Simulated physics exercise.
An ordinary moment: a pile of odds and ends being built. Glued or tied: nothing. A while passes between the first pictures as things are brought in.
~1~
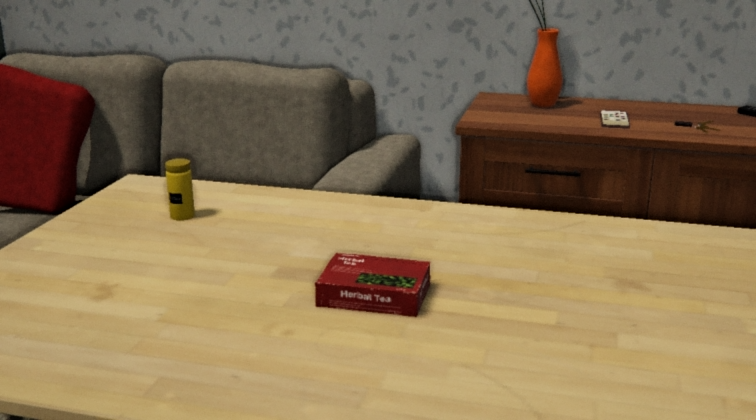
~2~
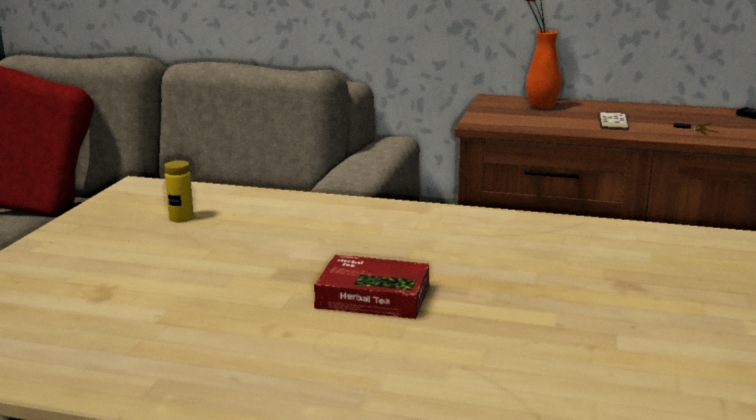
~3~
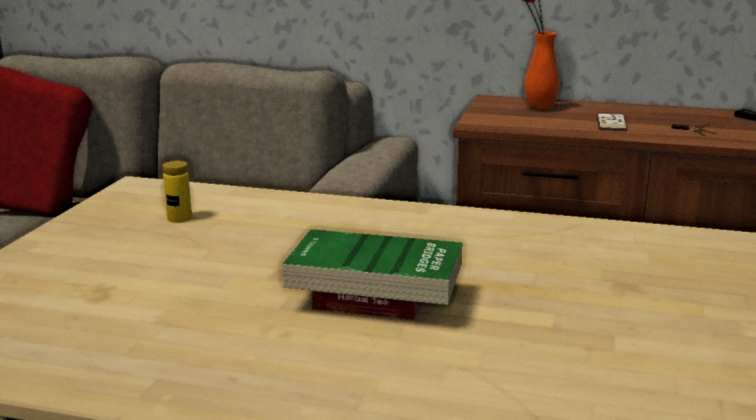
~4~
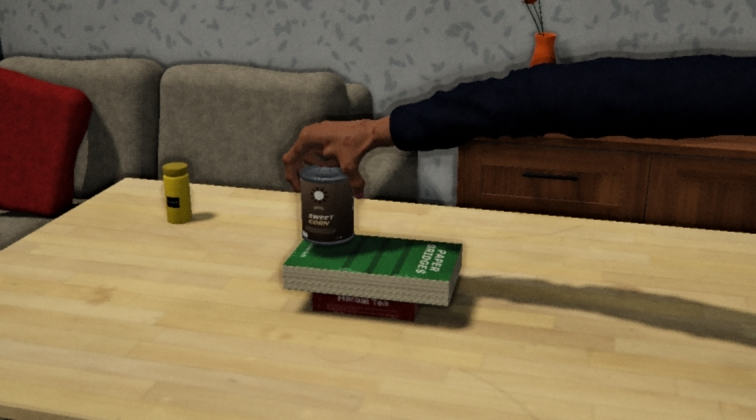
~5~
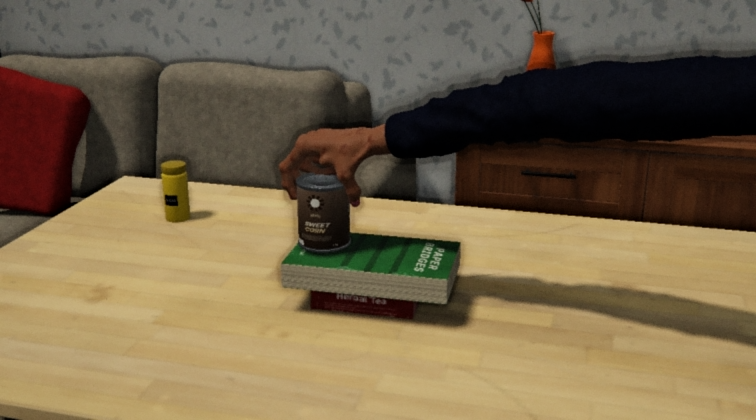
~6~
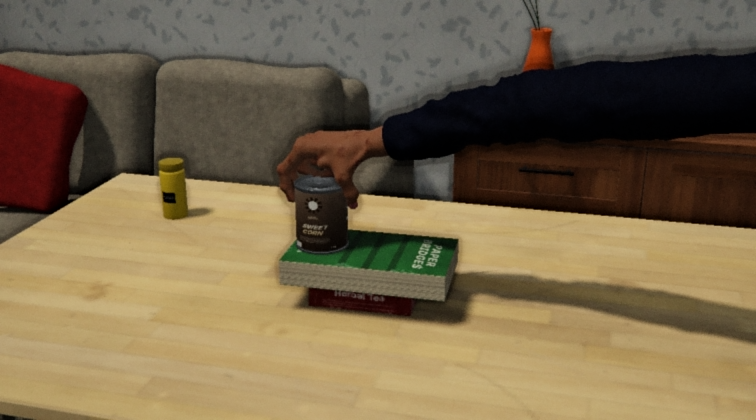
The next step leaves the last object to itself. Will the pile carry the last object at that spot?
Stable.
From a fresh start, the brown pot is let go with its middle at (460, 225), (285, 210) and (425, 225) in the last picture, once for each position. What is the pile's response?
The pile collapses the first time, collapses the second time and remains standing the third time.
Then, 0.20 s on from there, no change.
Then, 0.50 s on from there, brown pot resting near (321, 214).
In the end, all 4 unmoved. At the end, from the last picture's camera, brown pot near (321, 215). The pile keeps its balance.
